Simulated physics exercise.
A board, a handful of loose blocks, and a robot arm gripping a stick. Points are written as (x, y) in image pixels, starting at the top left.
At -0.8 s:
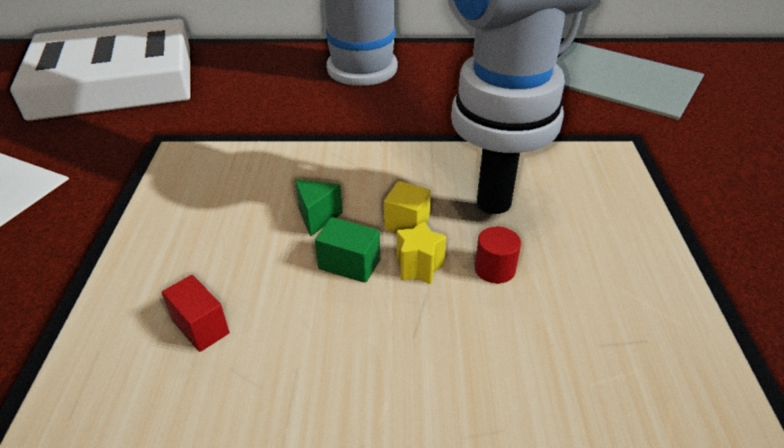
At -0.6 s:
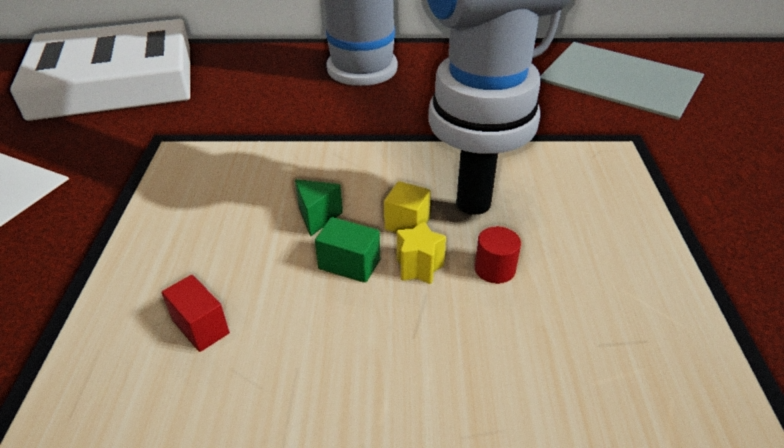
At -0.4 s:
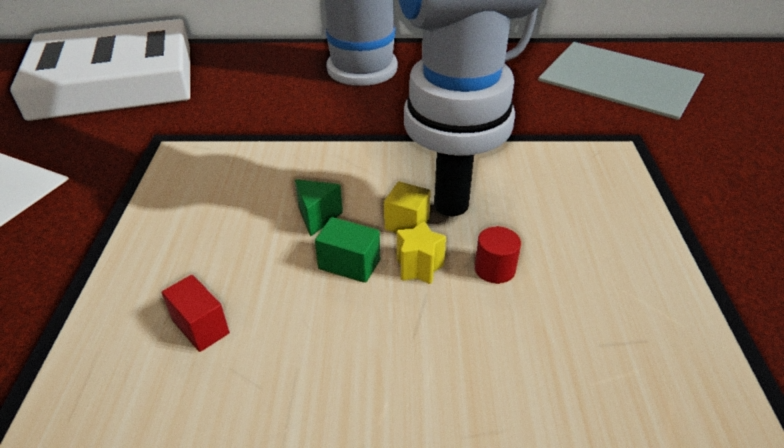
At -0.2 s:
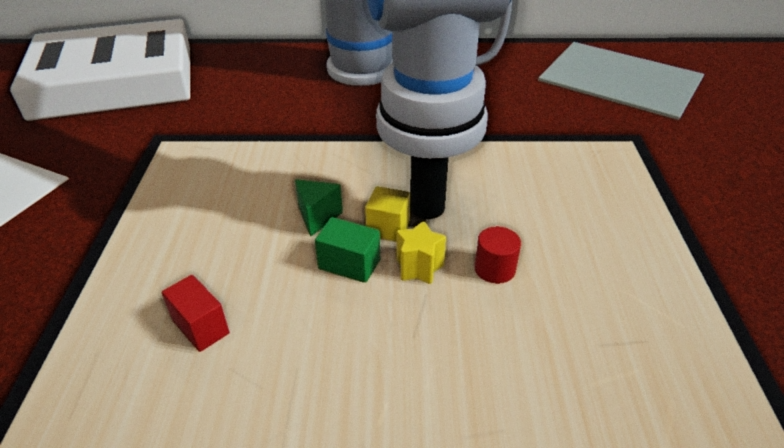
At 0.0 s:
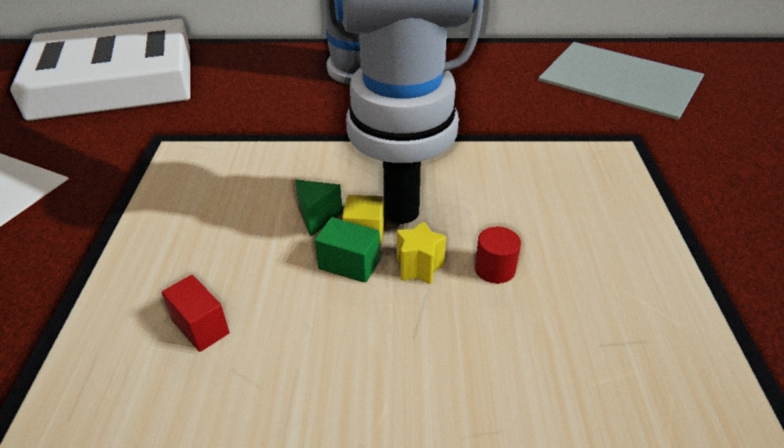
In the video, a robot arm holding a black stick moves left across a wooden board, then pushes a yellow block left, up to the green blocks, while the yellow star, red cylinder and other red block stay still.
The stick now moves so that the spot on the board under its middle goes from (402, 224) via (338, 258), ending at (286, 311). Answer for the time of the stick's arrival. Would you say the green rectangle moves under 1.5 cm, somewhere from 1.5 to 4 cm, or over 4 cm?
Once the path is done, the green rectangle lies more than 4 cm from its present place.
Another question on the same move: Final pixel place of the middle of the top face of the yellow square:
For the centre of its top, I'd go with (299, 219).
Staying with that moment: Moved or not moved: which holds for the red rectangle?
It barely shifts, if at all.
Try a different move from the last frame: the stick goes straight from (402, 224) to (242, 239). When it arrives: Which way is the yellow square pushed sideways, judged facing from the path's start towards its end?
Gets pushed left.
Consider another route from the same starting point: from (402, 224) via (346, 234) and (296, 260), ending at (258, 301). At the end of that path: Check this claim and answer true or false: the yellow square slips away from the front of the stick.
The statement is true.
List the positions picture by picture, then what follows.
The first picture shows stick's lower end (494, 203); red rectangle (191, 297); green triangular block (314, 190); green rectangle (347, 234); yellow square (408, 195); yellow star (420, 238).
The second picture shows stick (474, 204); blocks still.
The third picture shows stick (451, 206); blocks still.
The fourth picture shows stick (427, 208); yellow square (388, 199).
The fifth picture shows stick (402, 213); red rectangle (191, 297); green triangular block (314, 190); green rectangle (347, 234); yellow square (363, 206); yellow star (420, 238).
What follows on the original path. One third of the way, stick (358, 233); green triangular block (309, 189), turned 20° clockwise; green rectangle (339, 242), turned 20° anticlockwise; yellow square (319, 214).
Two thirds of the way, stick (318, 262); green triangular block (308, 189), turned 25° clockwise; green rectangle (310, 275), turned 35° anticlockwise; yellow square (299, 219), turned 35° clockwise.
At the end, stick (284, 300); red rectangle still; green triangular block (308, 189), turned 25° clockwise; green rectangle (294, 313), turned 60° anticlockwise; yellow square (299, 219), turned 35° clockwise; yellow star still.
